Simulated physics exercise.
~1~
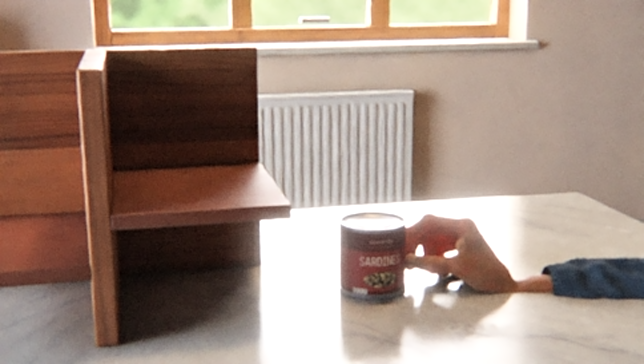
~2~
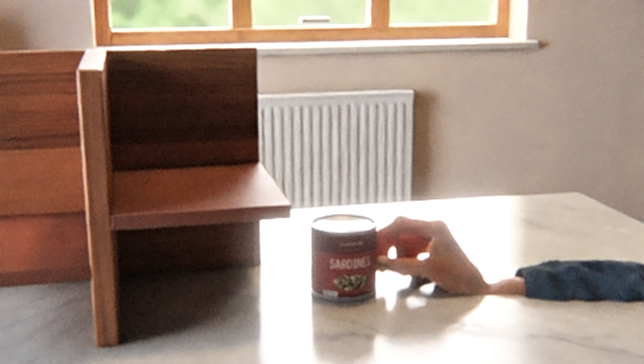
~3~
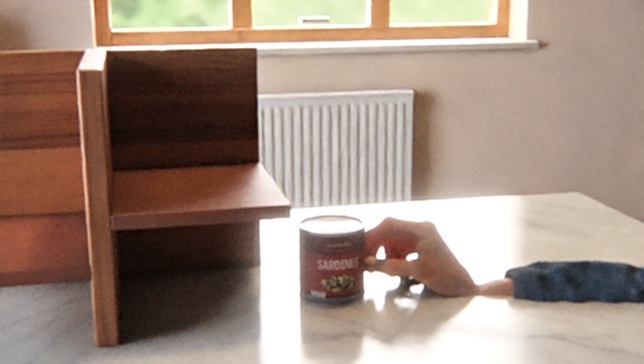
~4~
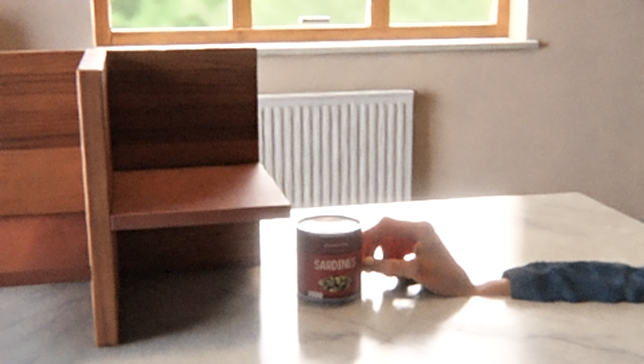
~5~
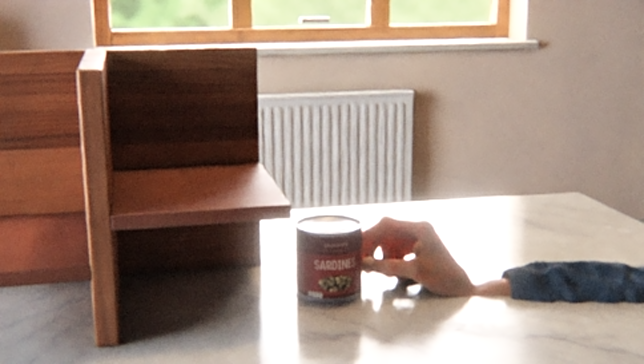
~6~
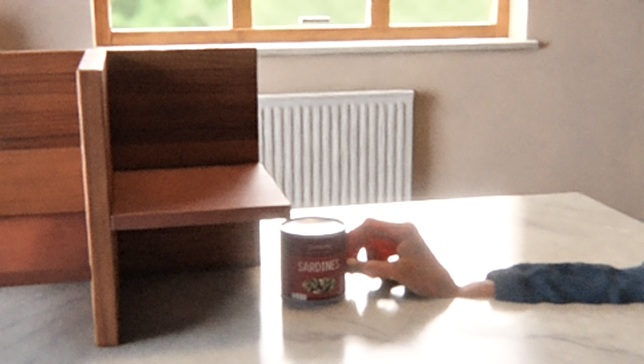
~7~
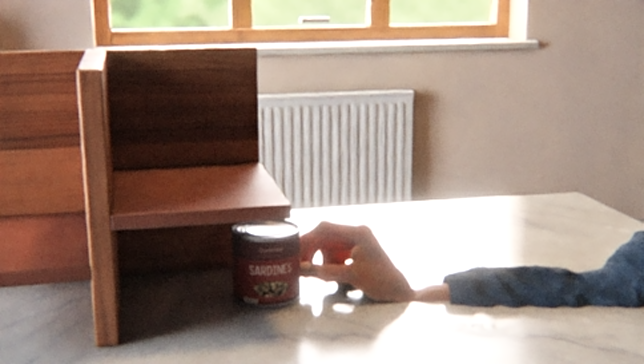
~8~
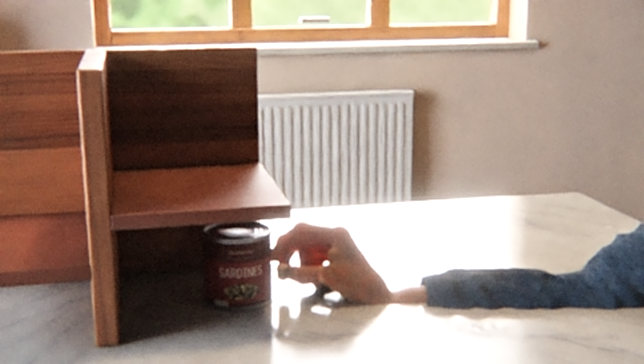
A hand slides a red sardine tin left across a marble table, pausing briefly, then pushes it beneath a wooden shelf.
